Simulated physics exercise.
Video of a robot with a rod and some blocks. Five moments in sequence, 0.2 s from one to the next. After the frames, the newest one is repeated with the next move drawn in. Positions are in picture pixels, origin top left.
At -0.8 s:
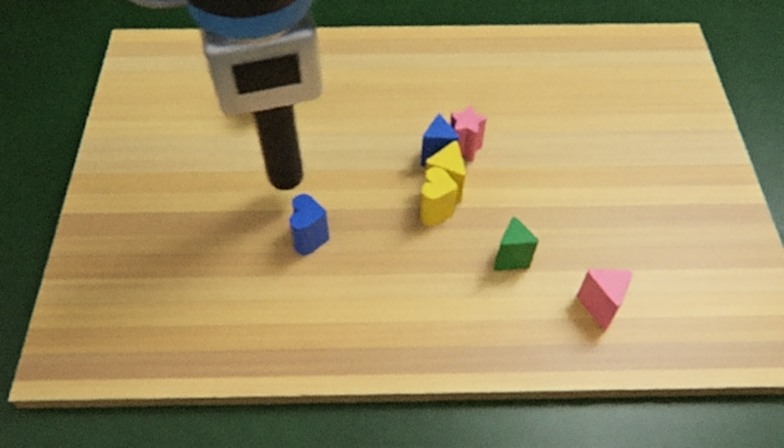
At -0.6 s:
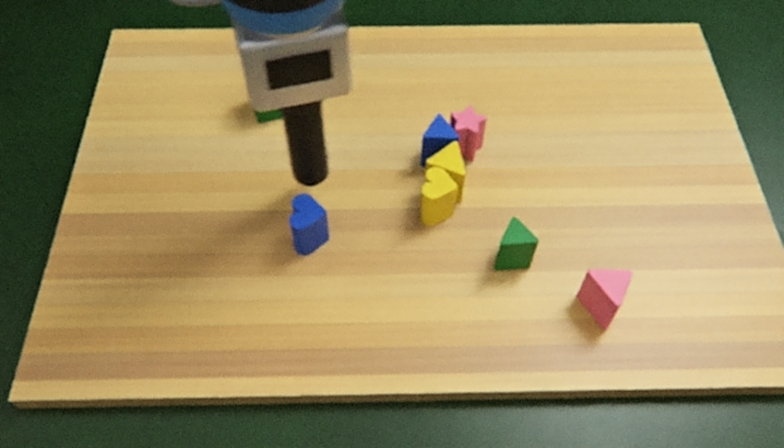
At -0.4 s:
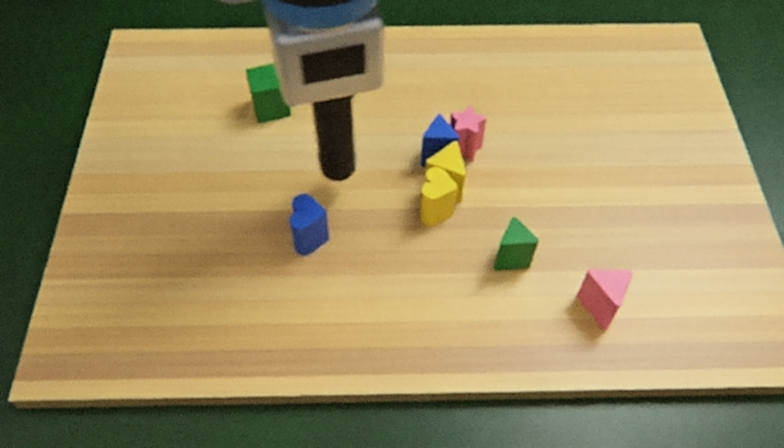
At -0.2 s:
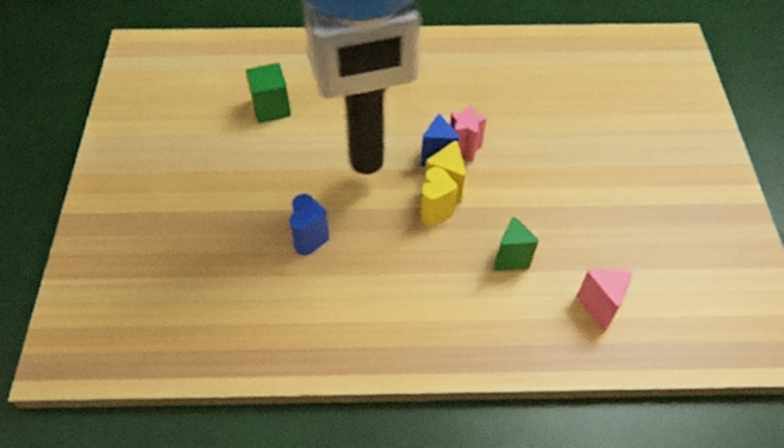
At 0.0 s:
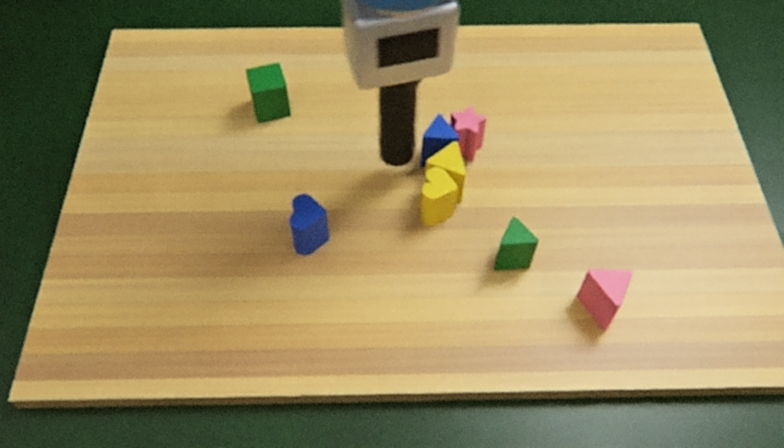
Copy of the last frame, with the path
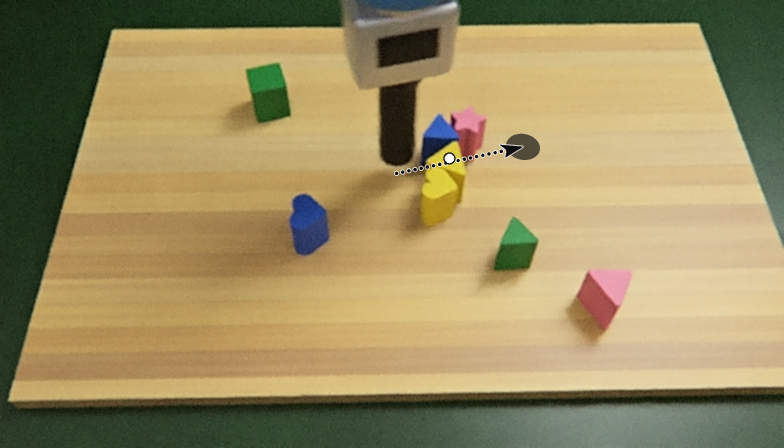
A robot arm with a dark rod moved steadily to the right above a wooden board, passing the blue heart-shaped block and nearing the clustered blue, yellow and pink blocks, while every block stayed still.
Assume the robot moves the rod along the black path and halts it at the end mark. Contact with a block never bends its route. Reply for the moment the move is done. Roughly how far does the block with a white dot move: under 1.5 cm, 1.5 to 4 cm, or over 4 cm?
It will fall in the lowest band, under 1.5 cm.
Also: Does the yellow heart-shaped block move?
No, that is not what happens.
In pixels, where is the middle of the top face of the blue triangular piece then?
Somewhere near (546, 100).
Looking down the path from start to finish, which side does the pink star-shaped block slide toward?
Answer: Left.
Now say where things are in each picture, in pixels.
Rod tip at (286, 177); block tops, yellow heart-shaped block at (438, 183); blue triangular piece at (440, 129); yellow triangular piece at (449, 158); pink star-shaped block at (468, 119), in the first picture.
Rod at (311, 173); blocks unchanged, in the second picture.
Rod at (338, 168); blocks unchanged, in the third picture.
Rod at (367, 162); blocks unchanged, in the fourth picture.
Rod at (397, 154); yellow heart-shaped block at (438, 183); blue triangular piece at (440, 129); yellow triangular piece at (449, 158); pink star-shaped block at (468, 119), in the fifth picture.
Path on the board, in a line from (397, 173) to (523, 147); the dot is on the yellow triangular piece.
One third of the way, rod at (442, 145); blue triangular piece at (476, 121); yellow triangular piece at (455, 158), turned 20° clockwise; pink star-shaped block at (496, 109), turned 20° anticlockwise.
Two thirds of the way, rod at (486, 136); blue triangular piece at (514, 108), turned 25° anticlockwise; yellow triangular piece at (459, 157), turned 35° clockwise; pink star-shaped block at (526, 91), turned 45° anticlockwise.
At the end, rod at (528, 127); yellow heart-shaped block in place; blue triangular piece at (546, 100), turned 70° anticlockwise; yellow triangular piece at (459, 157), turned 35° clockwise; pink star-shaped block at (537, 81), turned 90° anticlockwise.
